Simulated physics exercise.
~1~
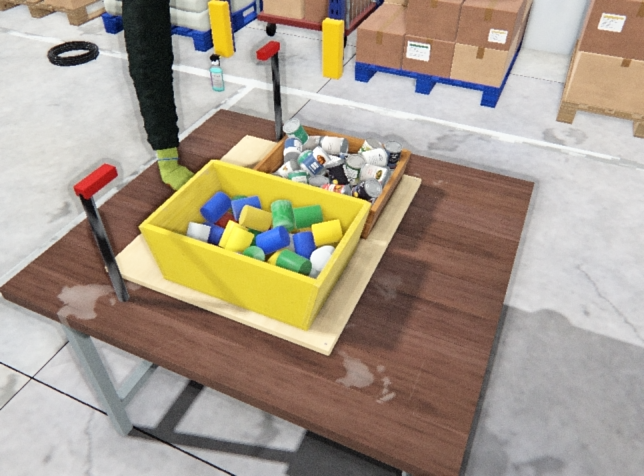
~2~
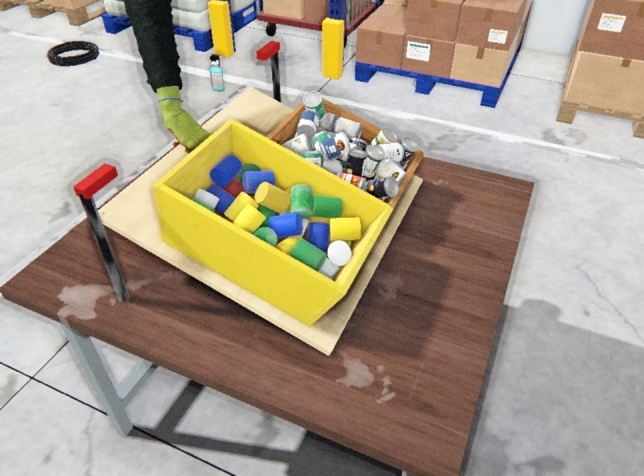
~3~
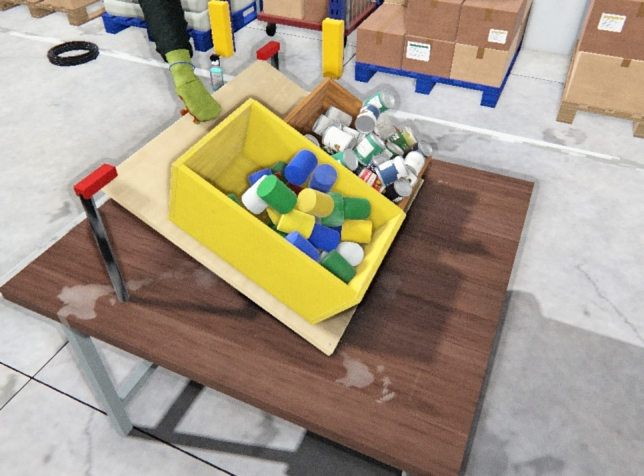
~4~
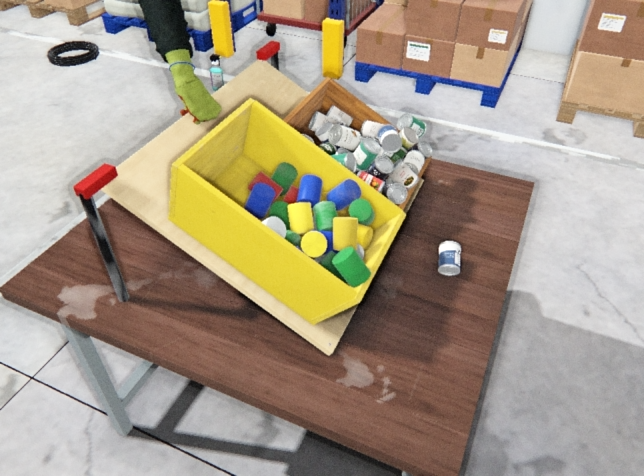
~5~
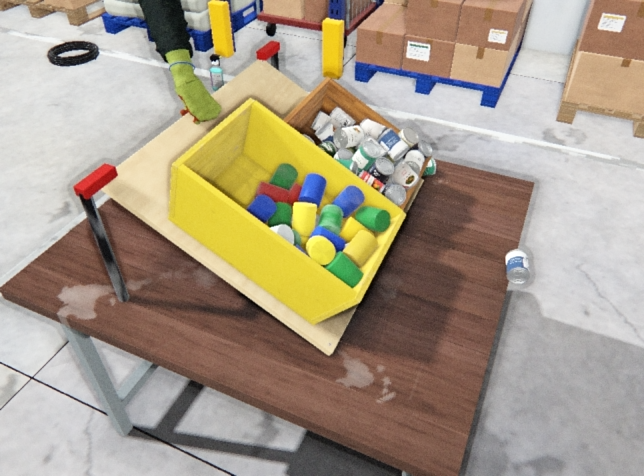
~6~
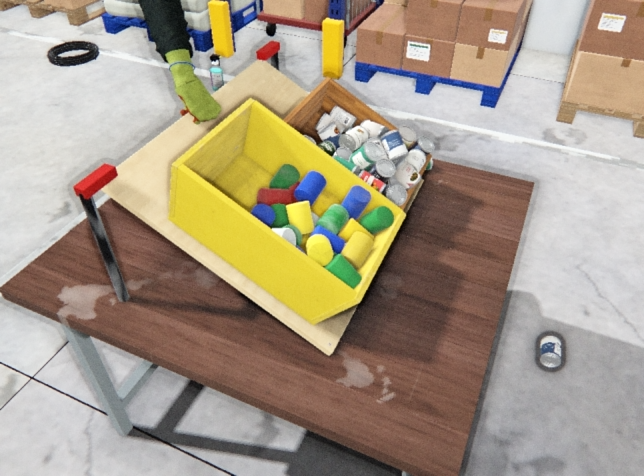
The video shows a gloved hand beside a board on a brown table as the board, carrying a yellow tote of colourful jars and a wooden tote of small tins, swivels and stops; the contents slide, and one tin rolls off the table onto the floor while the jars stay in.
